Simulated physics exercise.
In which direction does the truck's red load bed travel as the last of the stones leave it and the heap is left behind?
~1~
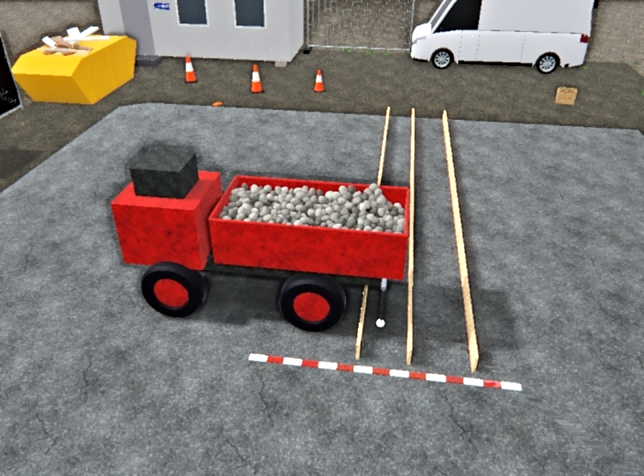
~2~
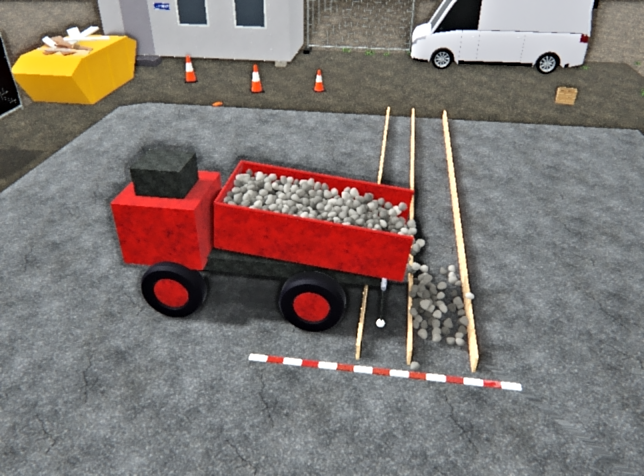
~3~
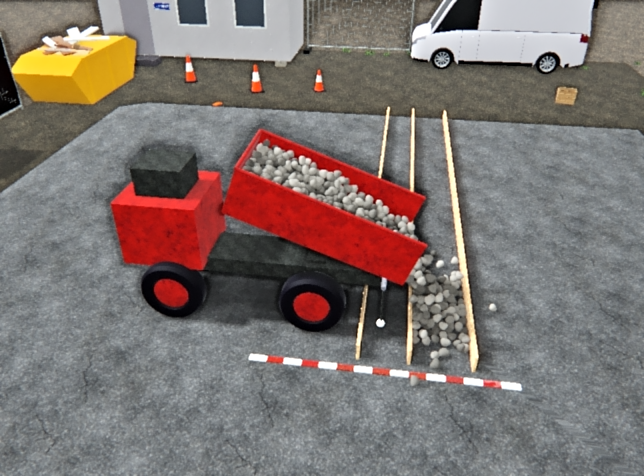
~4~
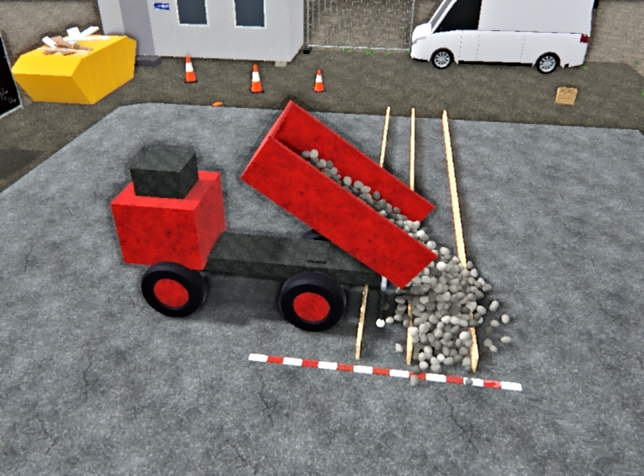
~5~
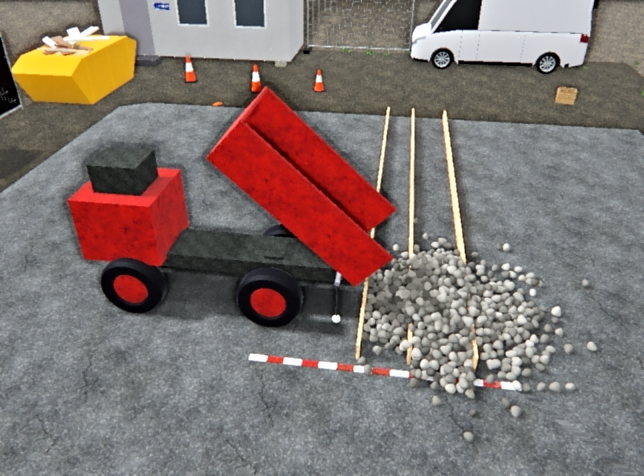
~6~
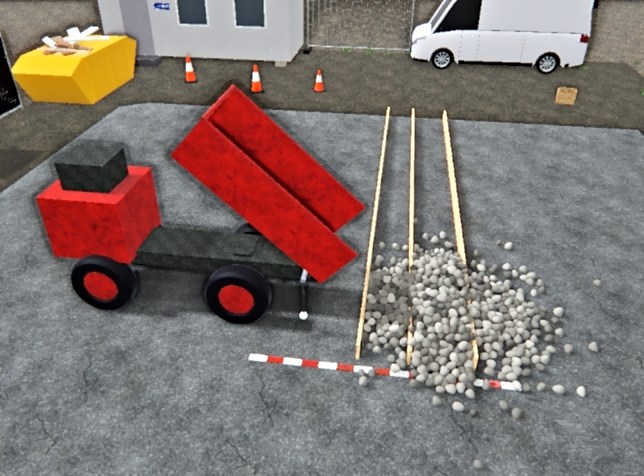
The red load bed moves to the left together with the truck, away from the heap of stones.
